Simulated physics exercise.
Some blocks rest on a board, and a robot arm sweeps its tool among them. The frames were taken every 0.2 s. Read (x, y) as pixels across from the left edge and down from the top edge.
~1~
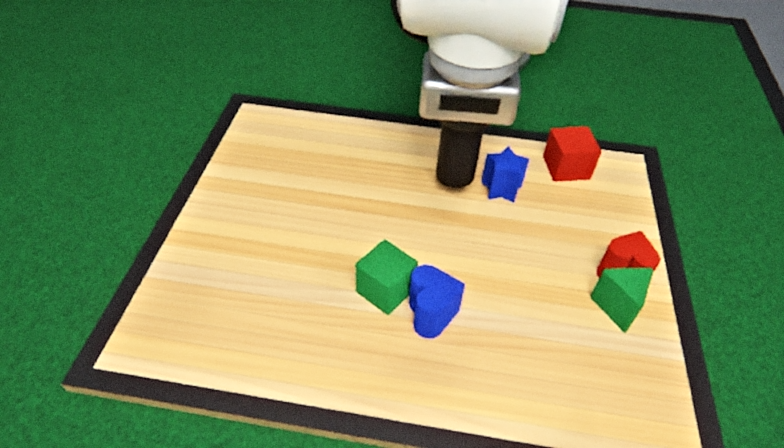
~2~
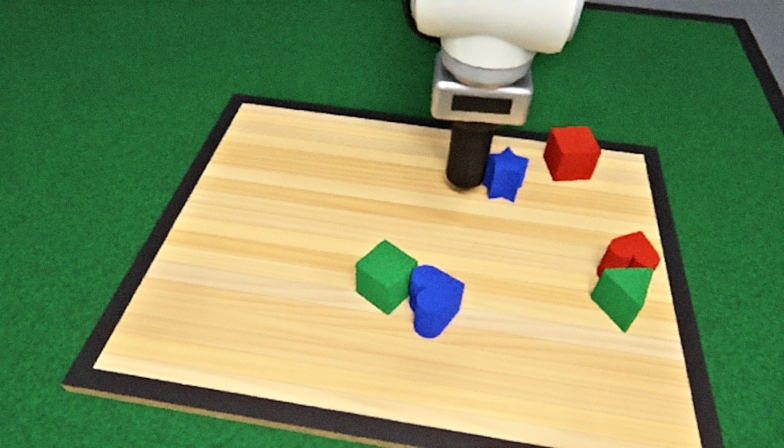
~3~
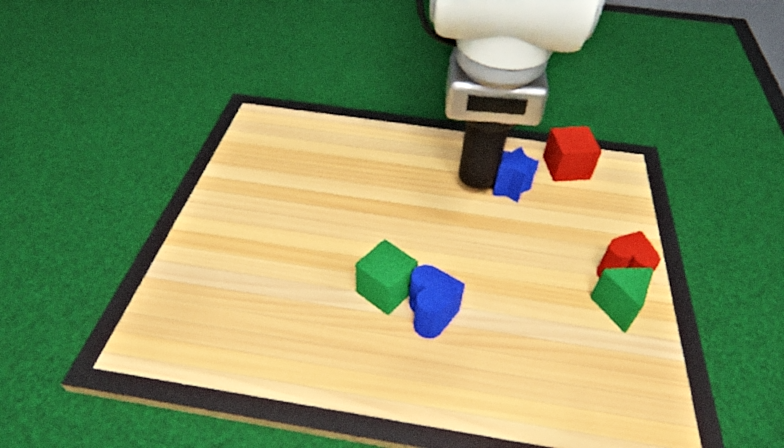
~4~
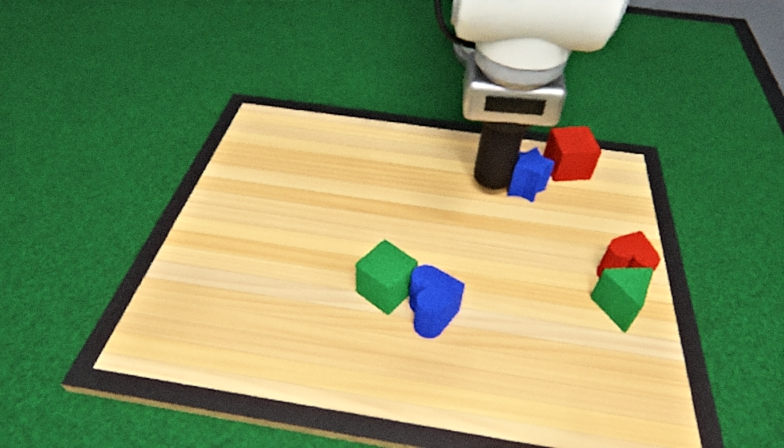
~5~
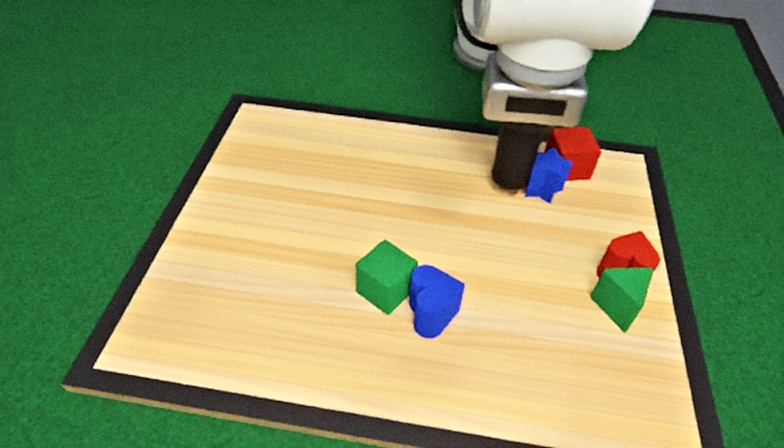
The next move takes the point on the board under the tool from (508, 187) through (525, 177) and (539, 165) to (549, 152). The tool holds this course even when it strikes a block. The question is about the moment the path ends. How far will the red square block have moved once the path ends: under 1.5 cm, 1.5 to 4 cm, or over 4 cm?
That block covers between 1.5 and 4 cm.
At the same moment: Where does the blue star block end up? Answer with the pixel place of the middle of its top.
I'd place it at (571, 159), taking the centre of its top.
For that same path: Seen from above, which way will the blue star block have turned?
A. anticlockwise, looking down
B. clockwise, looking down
My answer is option B.
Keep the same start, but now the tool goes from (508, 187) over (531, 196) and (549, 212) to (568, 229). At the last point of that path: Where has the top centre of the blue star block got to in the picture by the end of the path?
Most likely (584, 169).
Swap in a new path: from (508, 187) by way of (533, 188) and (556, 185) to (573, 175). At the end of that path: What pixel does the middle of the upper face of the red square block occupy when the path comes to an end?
Expect it around (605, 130).
What follows on the original path. Halfway along, tool (536, 162); blue star block (570, 160), turned 40° clockwise; red square block (590, 139), turned 35° anticlockwise.
At the end, tool (552, 143); blue star block (571, 159), turned 50° clockwise; red square block (601, 135).
